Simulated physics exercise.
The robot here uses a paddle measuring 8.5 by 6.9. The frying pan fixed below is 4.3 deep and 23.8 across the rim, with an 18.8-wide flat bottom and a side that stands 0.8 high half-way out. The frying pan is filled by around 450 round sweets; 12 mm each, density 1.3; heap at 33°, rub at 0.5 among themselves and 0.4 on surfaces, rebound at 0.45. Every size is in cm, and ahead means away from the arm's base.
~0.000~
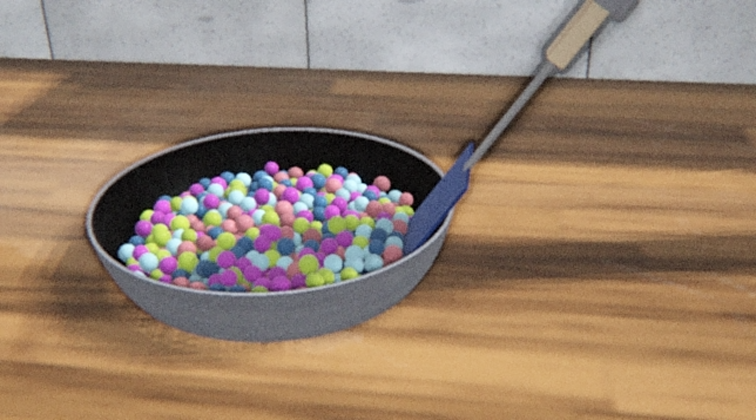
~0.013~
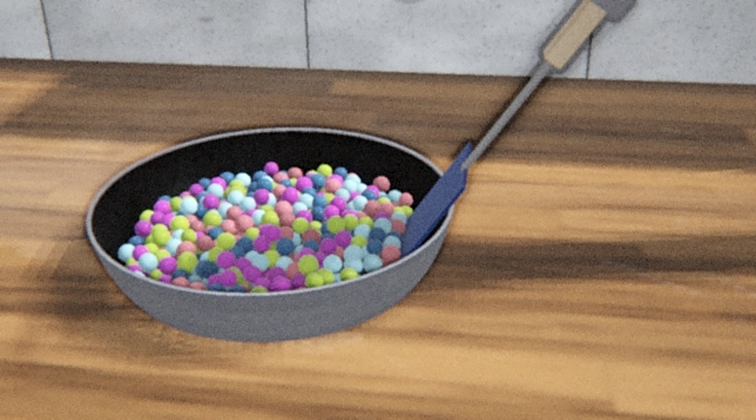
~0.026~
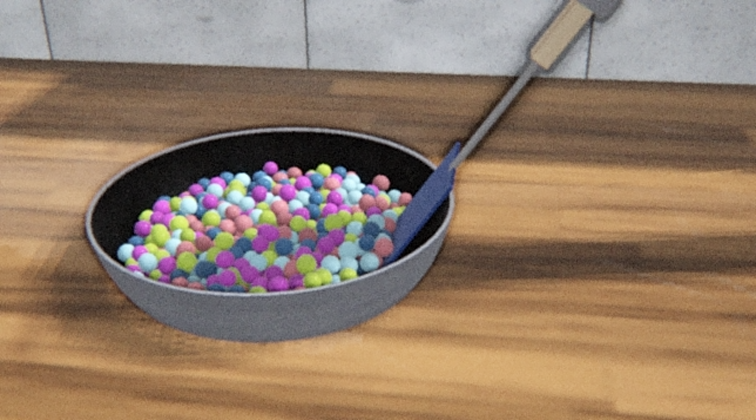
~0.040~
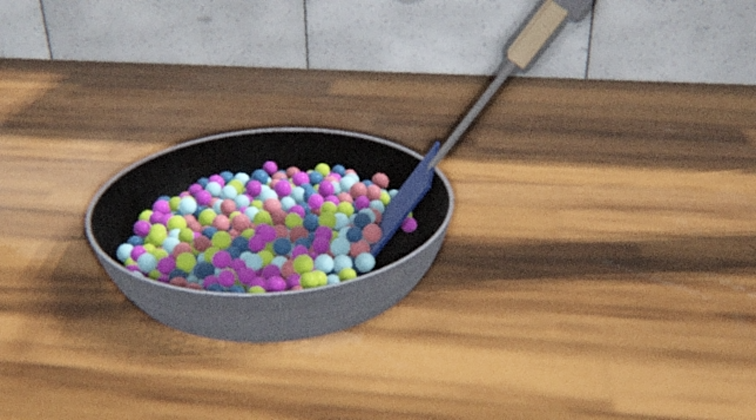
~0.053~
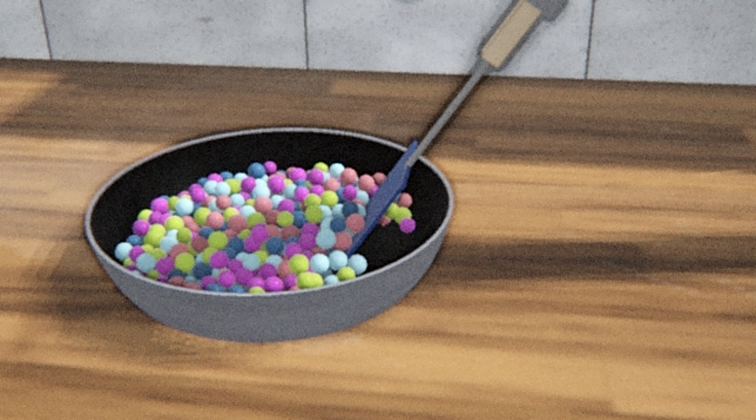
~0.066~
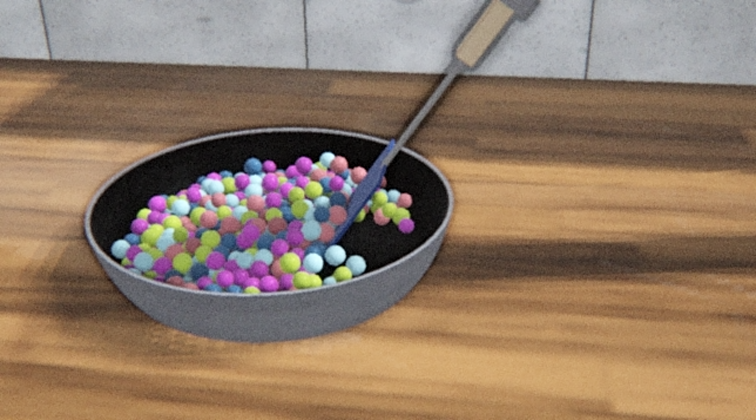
A blue paddle moves left through colorful round sweets in a frying pan, pushing some aside.
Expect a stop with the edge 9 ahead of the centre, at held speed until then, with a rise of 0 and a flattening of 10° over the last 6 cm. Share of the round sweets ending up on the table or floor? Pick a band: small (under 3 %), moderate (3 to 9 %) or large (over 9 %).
The share is large, over 9 %.
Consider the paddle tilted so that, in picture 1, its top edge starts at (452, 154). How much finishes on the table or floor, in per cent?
25 percent or so.
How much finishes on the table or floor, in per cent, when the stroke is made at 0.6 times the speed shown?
Some 5 per cent.
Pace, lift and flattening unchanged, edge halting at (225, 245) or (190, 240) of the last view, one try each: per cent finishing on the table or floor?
First try about 0 percent, second about 5 percent.
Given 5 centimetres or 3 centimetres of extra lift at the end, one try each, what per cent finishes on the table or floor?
Close to 20 and 20 percent respectively.
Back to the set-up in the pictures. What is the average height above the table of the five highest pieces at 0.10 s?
Roughly 6 centimetres.
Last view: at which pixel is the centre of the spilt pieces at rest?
Pixel estimate: About (20, 229).
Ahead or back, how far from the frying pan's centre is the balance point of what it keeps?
Some 3.5 cm ahead of the centre.
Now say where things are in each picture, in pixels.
In the first frame, paddle top edge at (470, 164), sloping 56°; upper third of the load around (286, 225), from x 130 to 410, top at y 170; 450 in the frying pan.
In the second frame, paddle top edge at (467, 165), sloping 56°; upper third of the load around (285, 225), from x 130 to 410, top at y 170.
In the third frame, paddle top edge at (455, 164), sloping 56°; upper third of the load around (289, 222), from x 125 to 410, top at y 170.
In the fourth frame, paddle top edge at (434, 163), sloping 56°; upper third of the load around (295, 216), from x 125 to 410, top at y 170.
In the fifth frame, paddle top edge at (410, 162), sloping 56°; upper third of the load around (288, 214), from x 125 to 405, top at y 170.
In the sixth frame, paddle top edge at (387, 161), sloping 56°; upper third of the load around (283, 214), from x 120 to 405, top at y 160; 450 in the frying pan.
After 0.10 s, sloping 56°, highest piece 6 above the table; 450 in the frying pan.
After 0.13 s, sloping 53°, highest piece 7 above the table; 450 in the frying pan.
After 0.35 s, sloping 46°, highest piece 10 above the table; 393 in the frying pan, 43 on the table or floor, 14 on the blade or in flight.
After 1.40 s, sloping 46°, highest piece 6 above the table; 393 in the frying pan, 57 on the table or floor.
At rest, 393 in the frying pan, 57 on the table or floor. That is 13 % on the table or floor.
